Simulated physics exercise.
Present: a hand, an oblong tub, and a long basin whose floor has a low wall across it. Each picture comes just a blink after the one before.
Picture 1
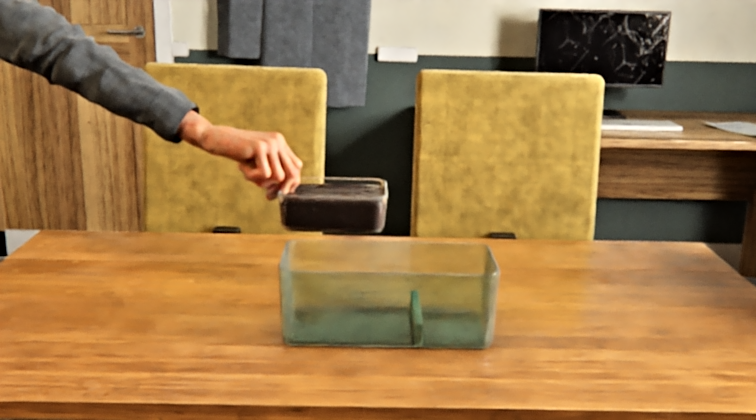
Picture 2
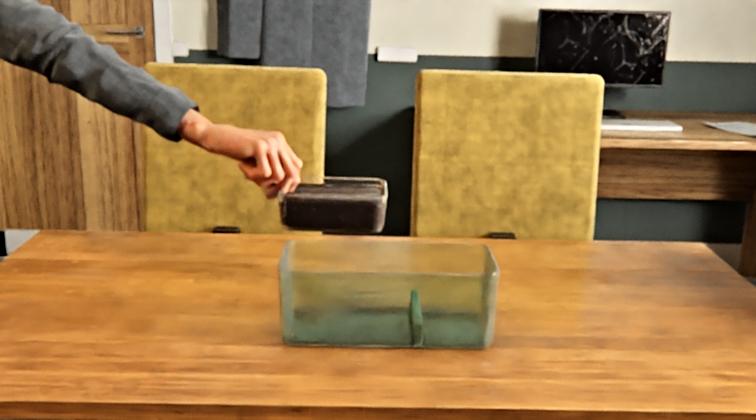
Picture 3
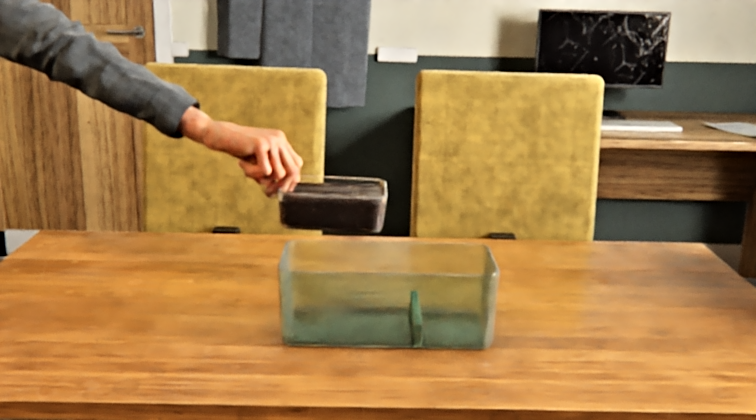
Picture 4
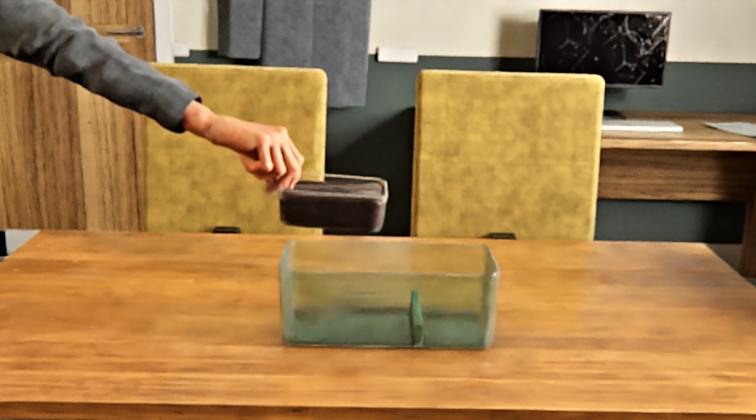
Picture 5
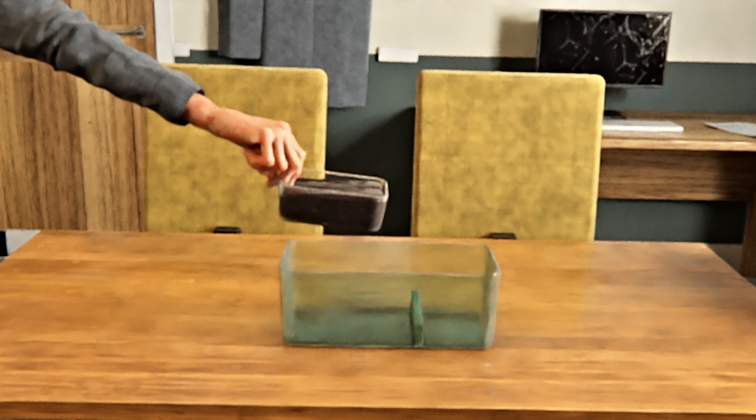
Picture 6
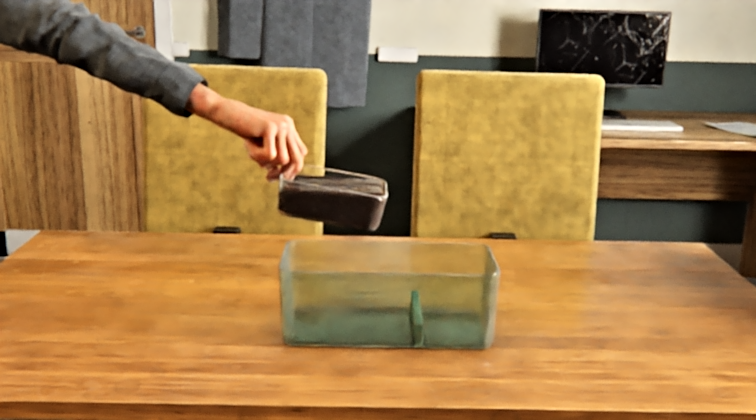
In this clip, a hand reaching in from the left holds a dark oblong tub above a clear, greenish basin with a low wall inside on a wooden table, then gradually tilts the tub slightly, its right end dipping.
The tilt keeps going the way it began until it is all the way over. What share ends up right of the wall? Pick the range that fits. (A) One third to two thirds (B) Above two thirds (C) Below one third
Above two thirds.
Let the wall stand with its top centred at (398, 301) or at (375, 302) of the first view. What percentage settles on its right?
90 per cent first, then 90 per cent.
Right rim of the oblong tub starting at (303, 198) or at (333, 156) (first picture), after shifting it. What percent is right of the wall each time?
Roughly 10 % and 30 %.
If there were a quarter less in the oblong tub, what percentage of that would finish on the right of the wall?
Result: Around 85 per cent.
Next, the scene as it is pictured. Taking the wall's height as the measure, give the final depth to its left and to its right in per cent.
Near 10 in a hundred to the left, 100 to the right.
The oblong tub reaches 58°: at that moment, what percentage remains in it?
Amount still in: Approx. 35 %.
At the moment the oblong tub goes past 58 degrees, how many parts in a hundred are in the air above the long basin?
Some 40 per cent.
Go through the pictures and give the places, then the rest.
The first frame shows tilt 0°; pouring edge (386, 190); surface from (284, 191) to (384, 193); the long basin's rim runs from (283, 256) to (493, 260); the wall's top is at (417, 307).
The second frame shows tilt 0°; pouring edge (386, 190); surface from (283, 190) to (384, 193).
The third frame shows tilt 2°; pouring edge (386, 190); surface from (284, 190) to (384, 192).
The fourth frame shows tilt 3°; pouring edge (386, 190); surface from (284, 188) to (384, 191).
The fifth frame shows tilt 6°; pouring edge (386, 190); surface from (284, 185) to (384, 189).
The sixth frame shows tilt 9°; pouring edge (386, 190); surface from (283, 182) to (385, 187).
A moment on, the oblong tub is tipped part way and 34 per cent is still to pour, 3 is left of the wall and 23 right of it.
Next, the oblong tub is tipped on its side and 5 per cent is still to pour, 13 is left of the wall and 72 right of it.
Then the oblong tub is tipped right over and 0 per cent is still to pour, 18 is left of the wall and 77 right of it.
Later the oblong tub is tipped right over and 0 per cent is still to pour, 19 is left of the wall and 76 right of it.
In the end 19 per cent lies left of the wall, 76 right of it and 5 outside.
